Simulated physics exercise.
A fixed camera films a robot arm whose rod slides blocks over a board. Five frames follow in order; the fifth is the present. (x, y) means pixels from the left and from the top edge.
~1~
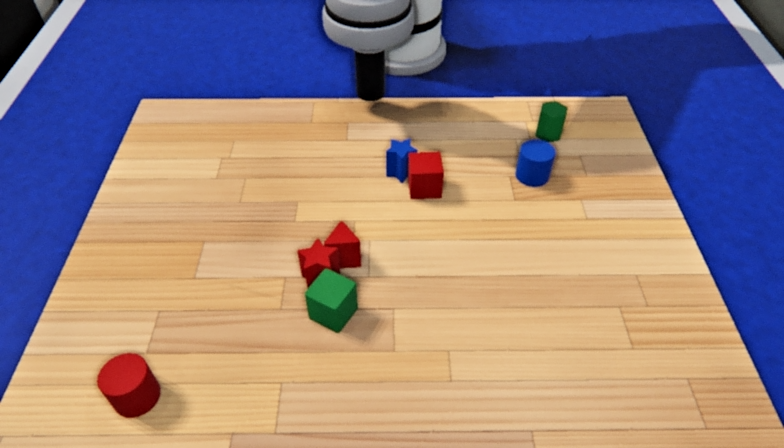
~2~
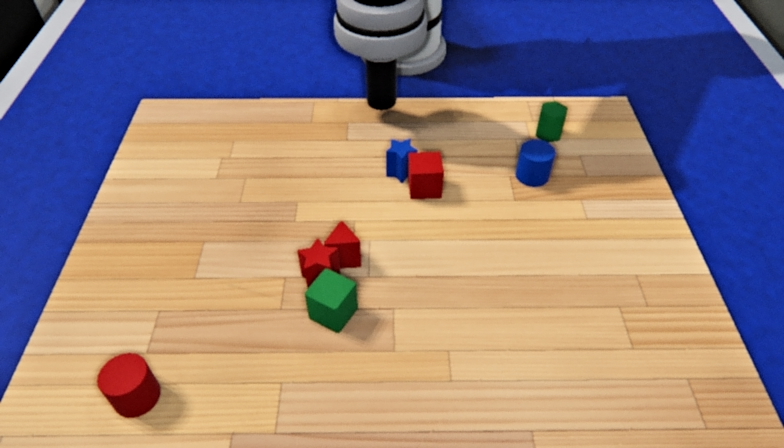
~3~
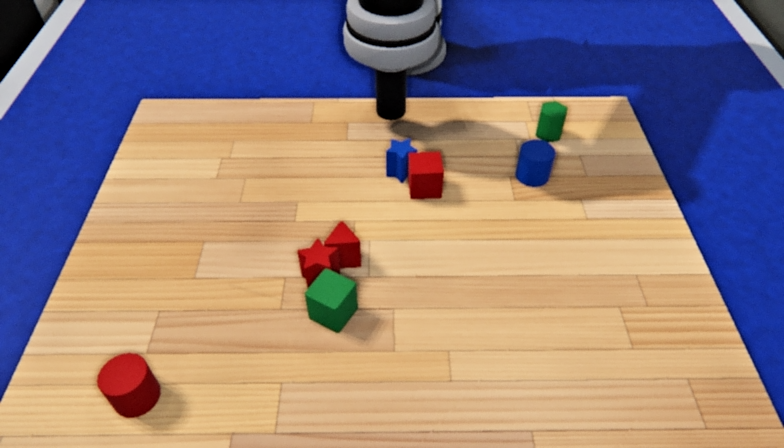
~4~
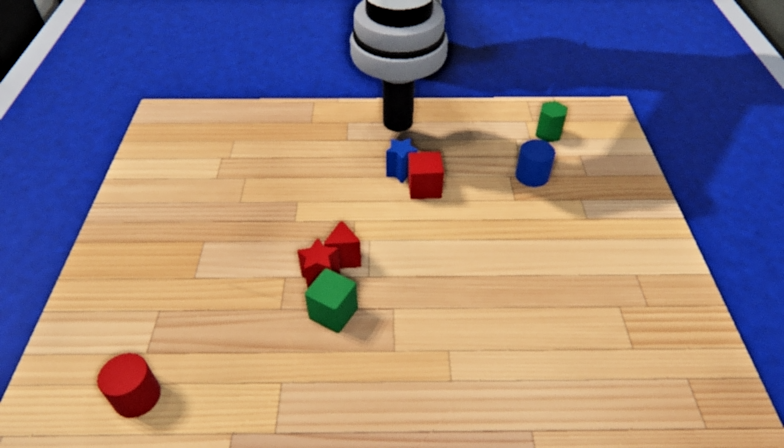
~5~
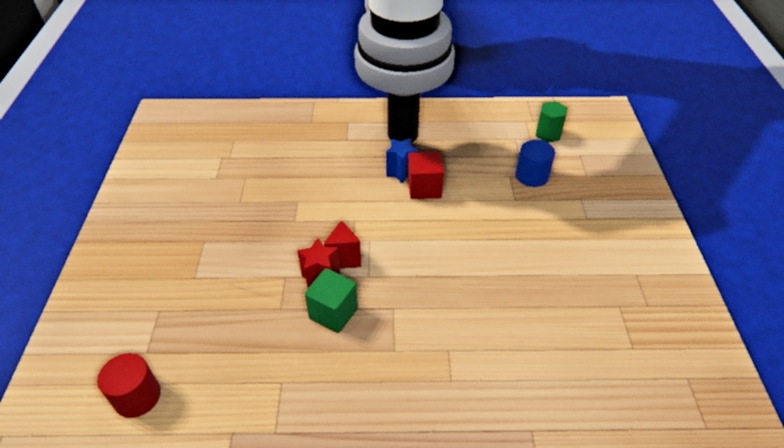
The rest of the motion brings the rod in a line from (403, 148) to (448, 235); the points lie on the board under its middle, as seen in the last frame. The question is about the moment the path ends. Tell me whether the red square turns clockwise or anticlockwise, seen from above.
Overhead view: Clockwise.
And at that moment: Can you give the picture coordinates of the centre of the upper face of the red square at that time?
Just about (435, 233).
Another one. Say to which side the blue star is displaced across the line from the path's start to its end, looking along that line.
Out to the right.
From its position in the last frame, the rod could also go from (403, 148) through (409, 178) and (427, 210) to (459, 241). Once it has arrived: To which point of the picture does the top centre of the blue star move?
About (394, 183).
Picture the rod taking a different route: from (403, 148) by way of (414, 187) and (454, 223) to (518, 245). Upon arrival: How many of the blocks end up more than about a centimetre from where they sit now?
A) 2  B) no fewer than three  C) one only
That would be A.
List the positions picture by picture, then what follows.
In the first frame, rod tip at (371, 94); block tops, blue star at (402, 147); red square at (426, 162).
In the second frame, rod at (382, 102); blocks unchanged.
In the third frame, rod at (391, 112); blocks unchanged.
In the fourth frame, rod at (398, 123); blocks unchanged.
In the fifth frame, rod at (403, 135); blue star at (402, 147); red square at (426, 162).
What follows on the original path. One third of the way, rod at (416, 162); blue star at (397, 162), turned 50° clockwise; red square at (428, 174), turned 50° anticlockwise.
Two thirds of the way, rod at (432, 191); blue star at (398, 168), turned 90° clockwise; red square at (435, 205), turned 20° anticlockwise.
At the end, rod at (449, 223); blue star at (398, 168), turned 90° clockwise; red square at (435, 233), turned 40° clockwise.
